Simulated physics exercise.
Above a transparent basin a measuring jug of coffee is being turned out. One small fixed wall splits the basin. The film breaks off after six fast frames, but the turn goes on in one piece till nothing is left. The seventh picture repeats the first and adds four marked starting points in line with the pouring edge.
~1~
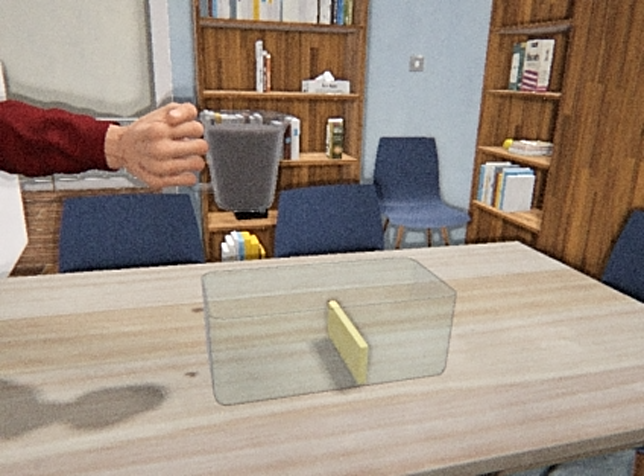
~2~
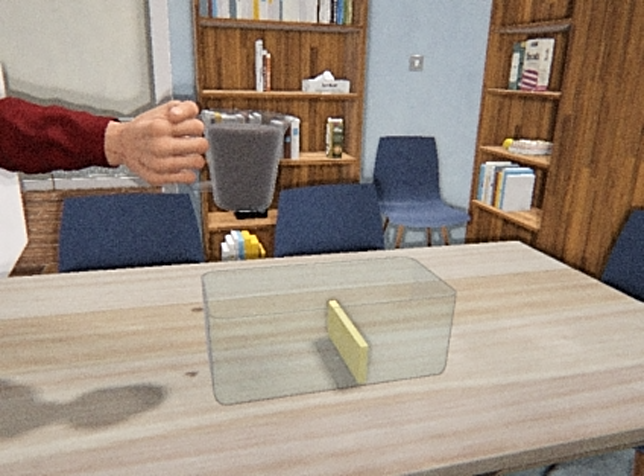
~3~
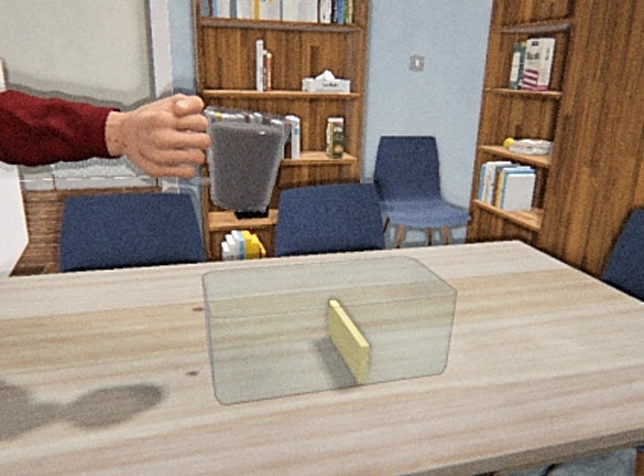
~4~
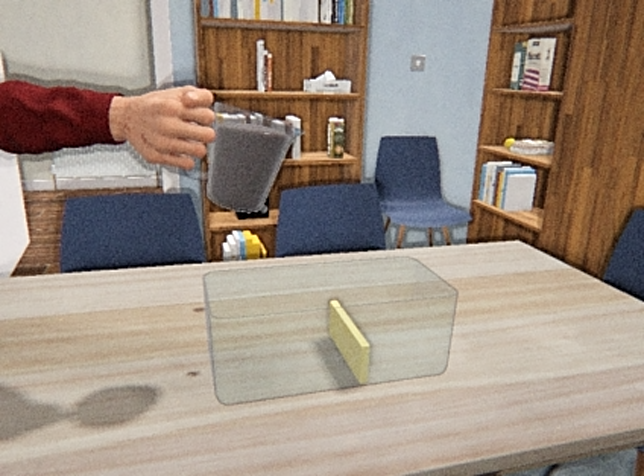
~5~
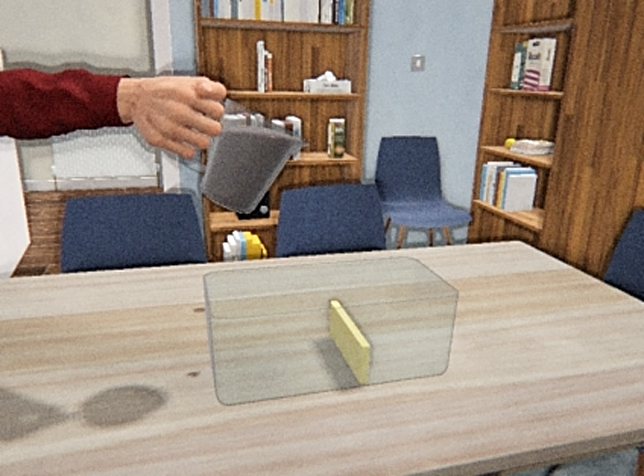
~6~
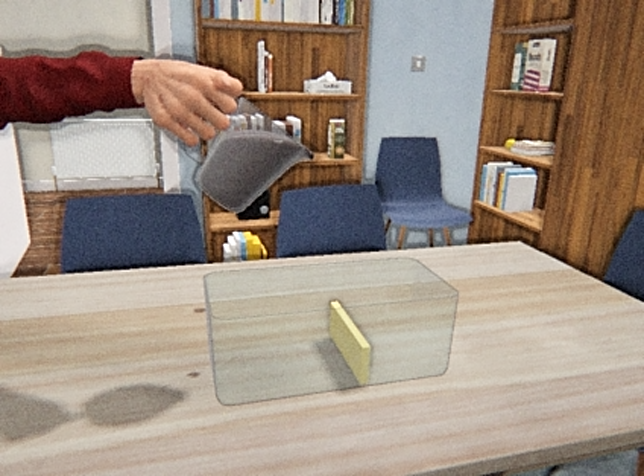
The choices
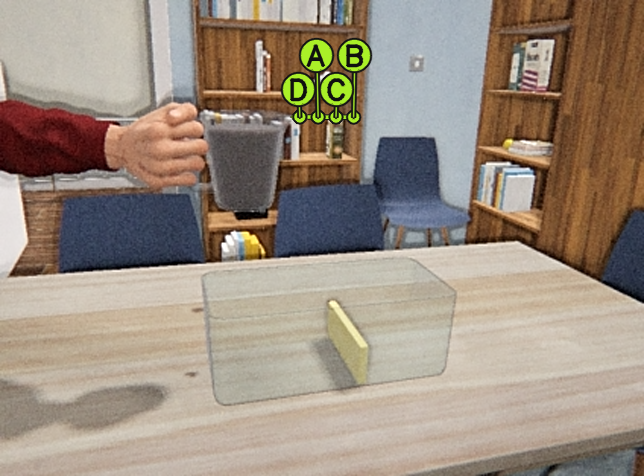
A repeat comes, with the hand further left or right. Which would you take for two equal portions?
It is A.
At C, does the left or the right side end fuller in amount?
The right one.
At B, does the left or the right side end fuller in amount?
More ends on the right.
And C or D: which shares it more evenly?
Here it is place D.
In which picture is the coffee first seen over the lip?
Picture 6.
In lime, A at (318, 117); B at (353, 117); C at (336, 117); D at (299, 117).
Choosing A, about 50 % ends left of the wall and 46 % right of it; 3 % is lost outside.
Choosing B, about 11 % ends left of the wall and 85 % right of it; 5 % is lost outside.
Choosing C, about 15 % ends left of the wall and 80 % right of it; 5 % is lost outside.
Choosing D, about 70 % ends left of the wall and 25 % right of it; 5 % is lost outside.
